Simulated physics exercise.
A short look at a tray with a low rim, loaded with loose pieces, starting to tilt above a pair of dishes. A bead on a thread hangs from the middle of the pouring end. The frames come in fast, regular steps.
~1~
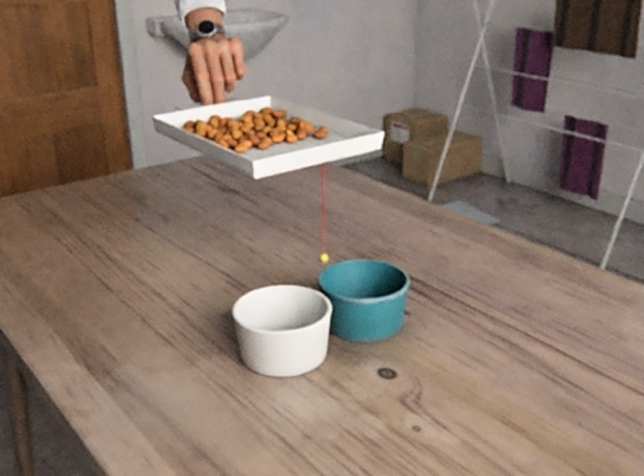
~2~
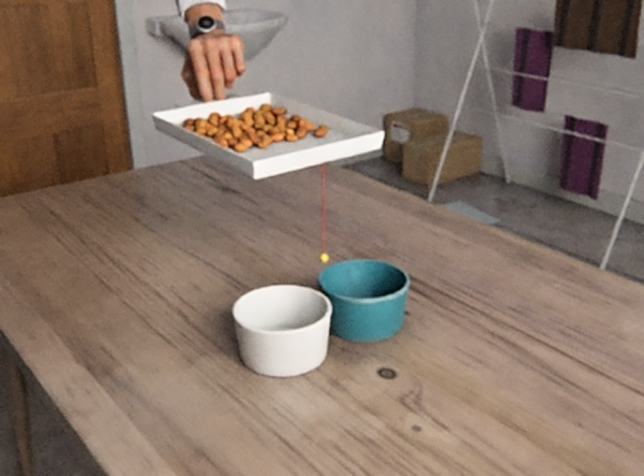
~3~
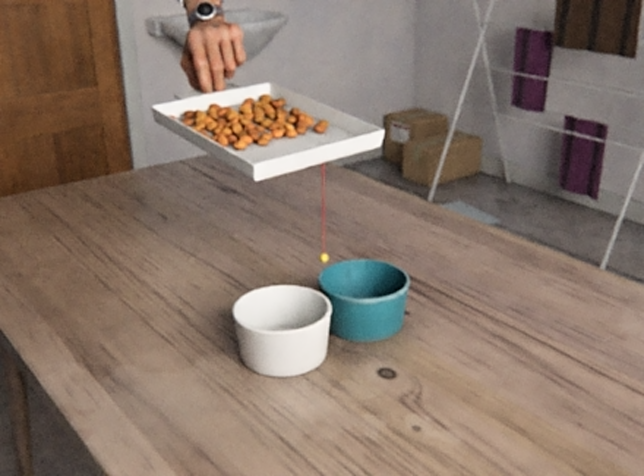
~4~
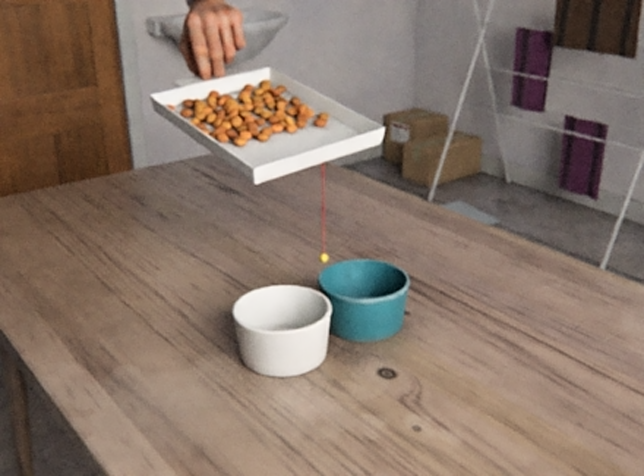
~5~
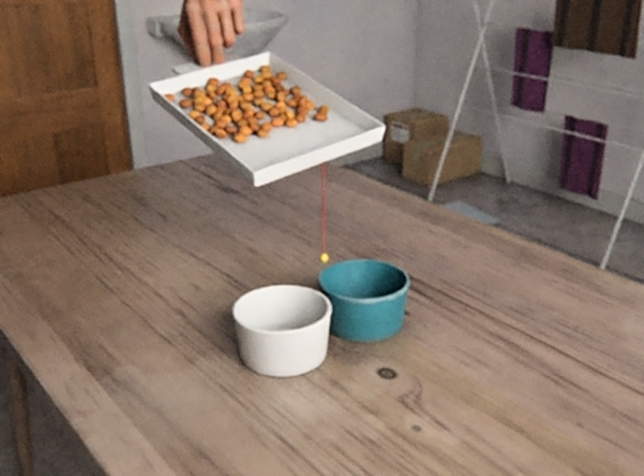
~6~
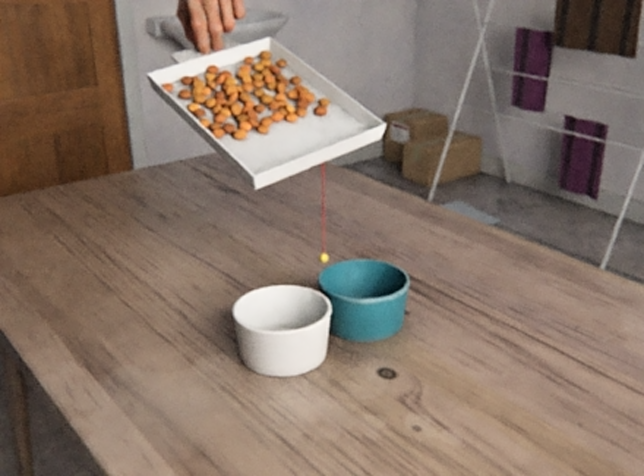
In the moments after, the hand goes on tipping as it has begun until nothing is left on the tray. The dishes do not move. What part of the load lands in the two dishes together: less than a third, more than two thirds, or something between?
In the dishes lies more than two thirds of it.
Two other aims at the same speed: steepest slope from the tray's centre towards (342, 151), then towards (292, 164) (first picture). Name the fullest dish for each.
In turn: The right one; left.
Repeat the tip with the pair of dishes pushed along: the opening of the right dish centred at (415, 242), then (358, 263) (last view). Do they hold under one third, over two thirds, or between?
The first try: Below one third. The second: More than two thirds.
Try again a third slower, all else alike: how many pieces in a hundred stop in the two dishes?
About 80 per cent.
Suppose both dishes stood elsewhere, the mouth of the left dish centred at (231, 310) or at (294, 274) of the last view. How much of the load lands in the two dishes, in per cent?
Roughly 60 per cent, and 30 per cent.
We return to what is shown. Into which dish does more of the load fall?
More ends in left.
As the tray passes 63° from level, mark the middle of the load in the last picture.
Around (275, 154).
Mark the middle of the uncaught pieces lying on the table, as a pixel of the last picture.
At about (244, 317).
Shortly afterwards, tray tipped steeply; all but a few on the tray; a little in the air.
Next, tray tipped past a quarter turn; near a third on the tray; near half in the left dish; only a few outside both; a little in the air.
Some moments later, tray tipped past a quarter turn; the bulk in the left dish; only a few in the right dish; near a quarter outside both.
In the end, tray tipped past a quarter turn; the bulk in the left dish; only a few in the right dish; near a quarter outside both.
